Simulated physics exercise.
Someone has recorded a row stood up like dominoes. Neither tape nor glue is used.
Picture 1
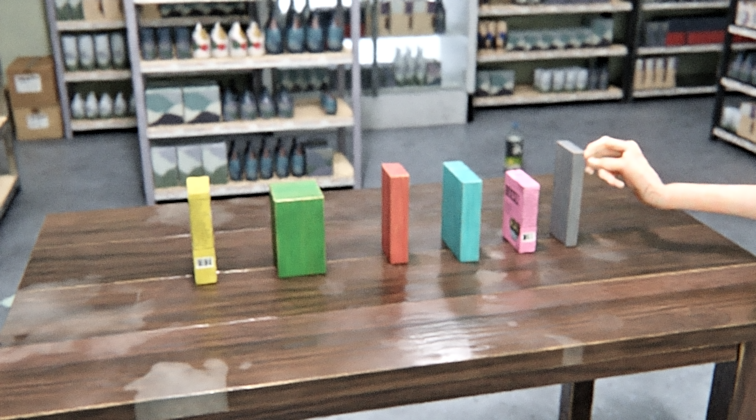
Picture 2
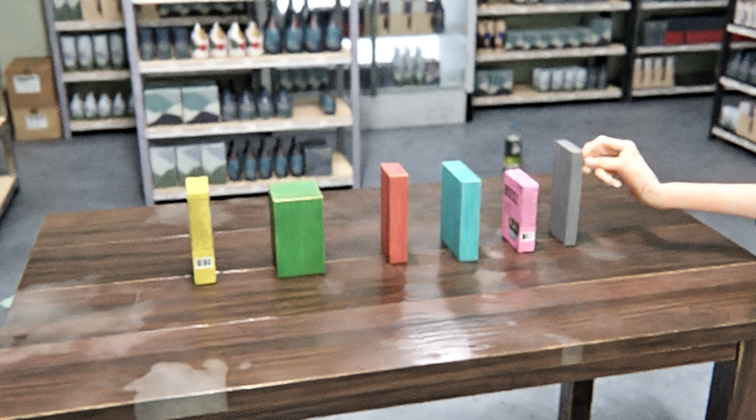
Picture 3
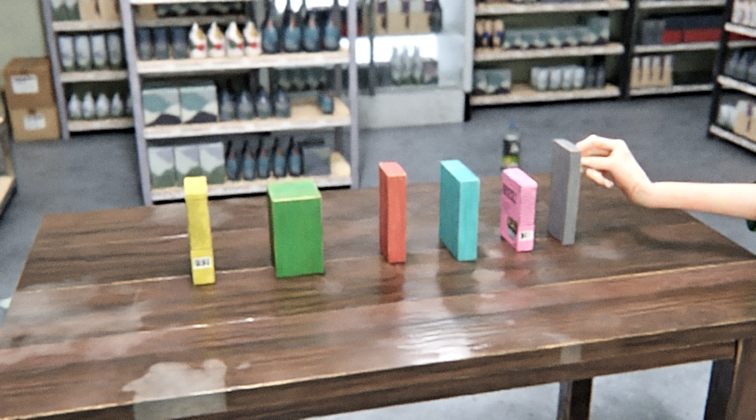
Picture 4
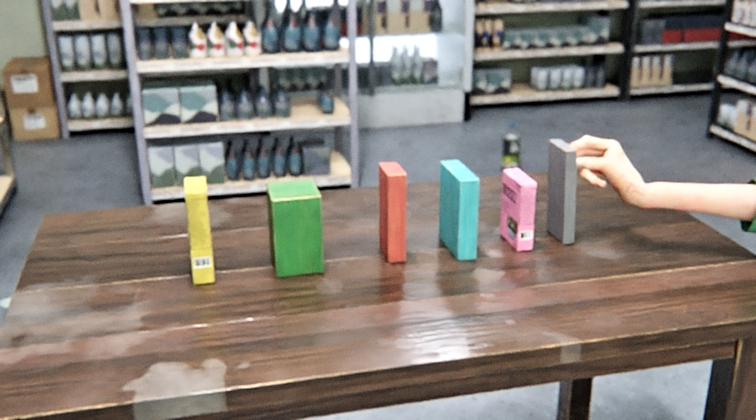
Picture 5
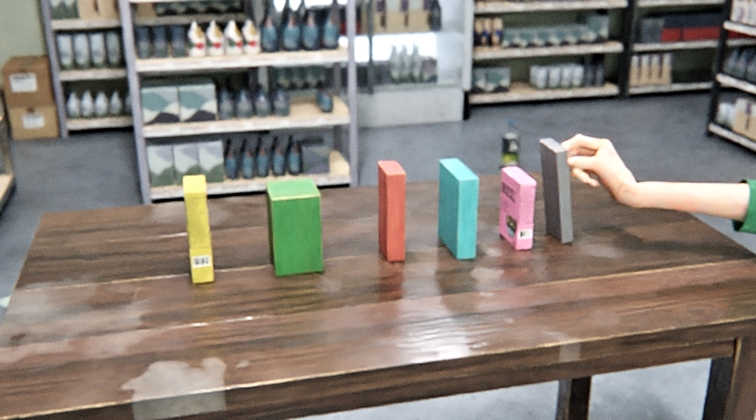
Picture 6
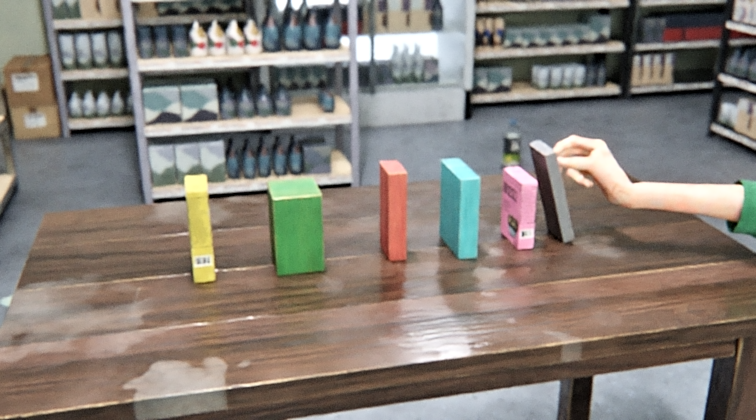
A hand tilts the grey block leftward toward the pink packet in a row of upright blocks.
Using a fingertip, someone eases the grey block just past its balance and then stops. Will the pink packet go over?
Yes, it overbalances.
Then, 0.30 s later than the last frame, grey block 57° over; pink packet tilted by 46° near (491, 215); turquoise board tilted by 12°.
Then, 0.50 s later than the last frame, grey block 70° over; pink packet tilted by 70° near (482, 225); turquoise board tilted by 54°; red block tilted by 24°.
When it is over, lying over on the table, turquoise board, pink packet and red block; left askew, green block. End places, in pixels of the last picture, pink packet near (481, 227).
